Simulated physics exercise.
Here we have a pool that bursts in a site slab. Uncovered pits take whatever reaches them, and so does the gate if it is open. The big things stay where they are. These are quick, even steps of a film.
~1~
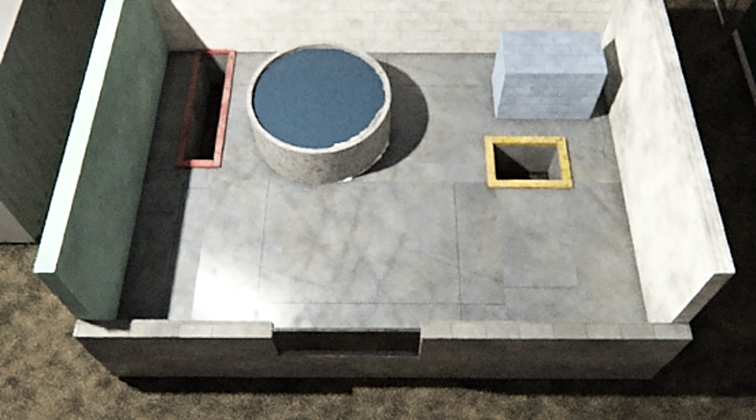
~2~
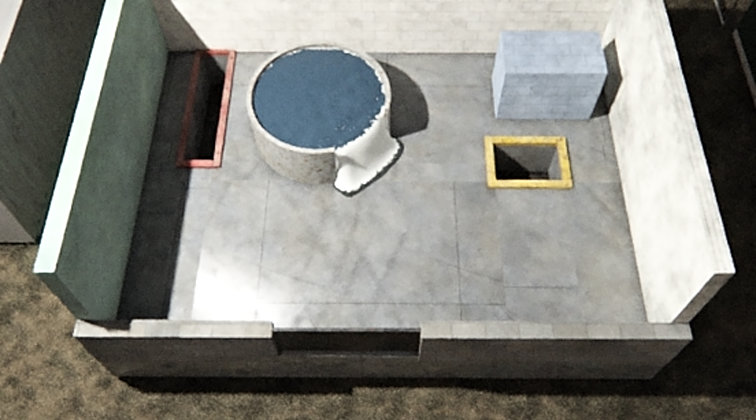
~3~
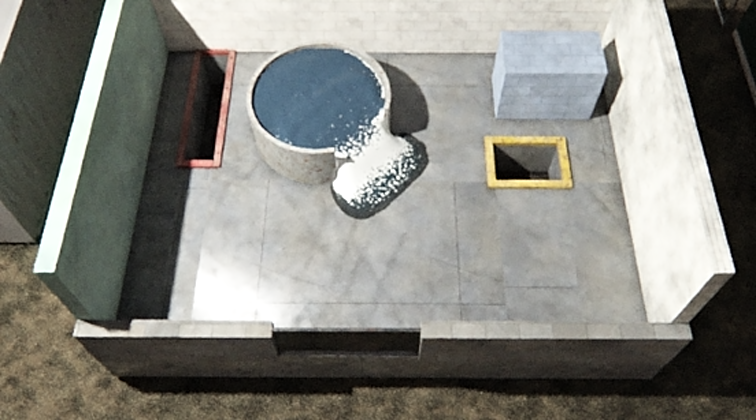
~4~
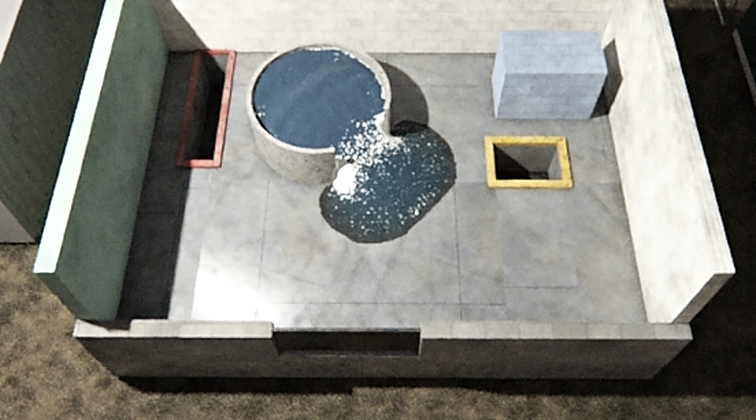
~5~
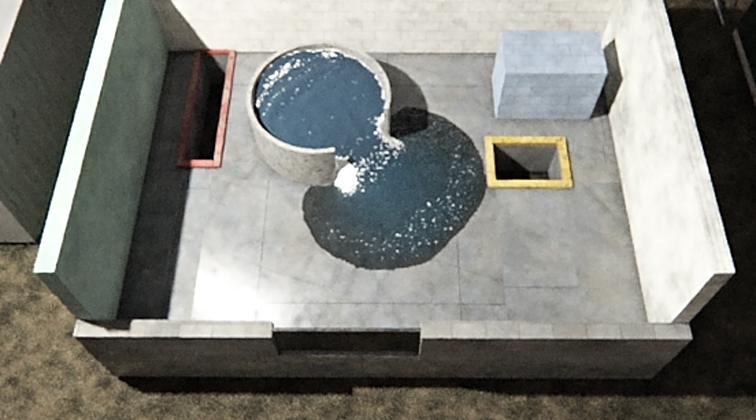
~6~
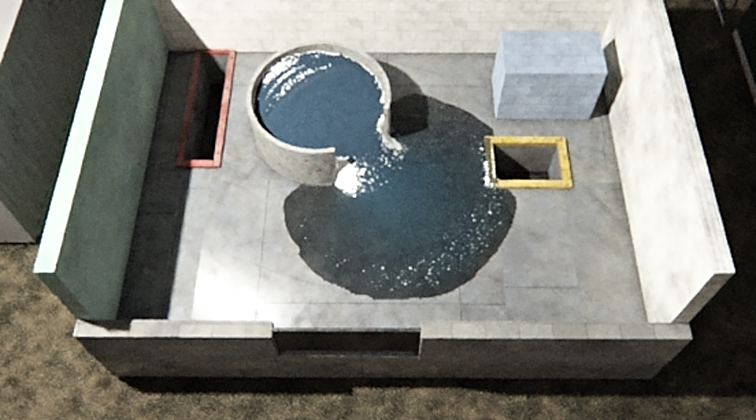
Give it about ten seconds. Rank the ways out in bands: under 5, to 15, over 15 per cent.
One by one: The gate takes under 5 %; the yellow pit takes over 15 %; the red pit takes under 5 %.
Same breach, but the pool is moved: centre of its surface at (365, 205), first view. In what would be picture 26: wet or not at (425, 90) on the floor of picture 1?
There: Dry.
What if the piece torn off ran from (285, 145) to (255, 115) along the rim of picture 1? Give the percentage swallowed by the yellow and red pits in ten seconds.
Per cent: Yellow 2, red 12.
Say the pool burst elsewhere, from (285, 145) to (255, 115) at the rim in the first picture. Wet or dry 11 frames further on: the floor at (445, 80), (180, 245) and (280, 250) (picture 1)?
In turn: Free of water, under water, covered.
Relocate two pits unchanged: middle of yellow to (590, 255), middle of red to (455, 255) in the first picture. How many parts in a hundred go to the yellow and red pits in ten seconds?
Roughly, in per cent: Yellow 4, red 45.
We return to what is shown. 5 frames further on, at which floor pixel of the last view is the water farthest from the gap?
At about (626, 330).
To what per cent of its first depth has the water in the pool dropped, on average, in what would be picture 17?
Some 46 per cent.
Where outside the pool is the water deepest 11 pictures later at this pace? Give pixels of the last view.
I would point to (640, 342).
A moment on, water covers 45 % of the floor; the gate 0 %, the yellow pit 2 %, the red pit 0 %.
Next, water covers 45 % of the floor; the gate 0 %, the yellow pit 4 %, the red pit 0 %.
Then, water covers 55 % of the floor; the gate 0 %, the yellow pit 6 %, the red pit 0 %.
Later, water covers 75 % of the floor; the gate 0 %, the yellow pit 14 %, the red pit 0 %.
In the end, water covers 95 % of the floor; the gate 0 %, the yellow pit 19 %, the red pit 0 %.
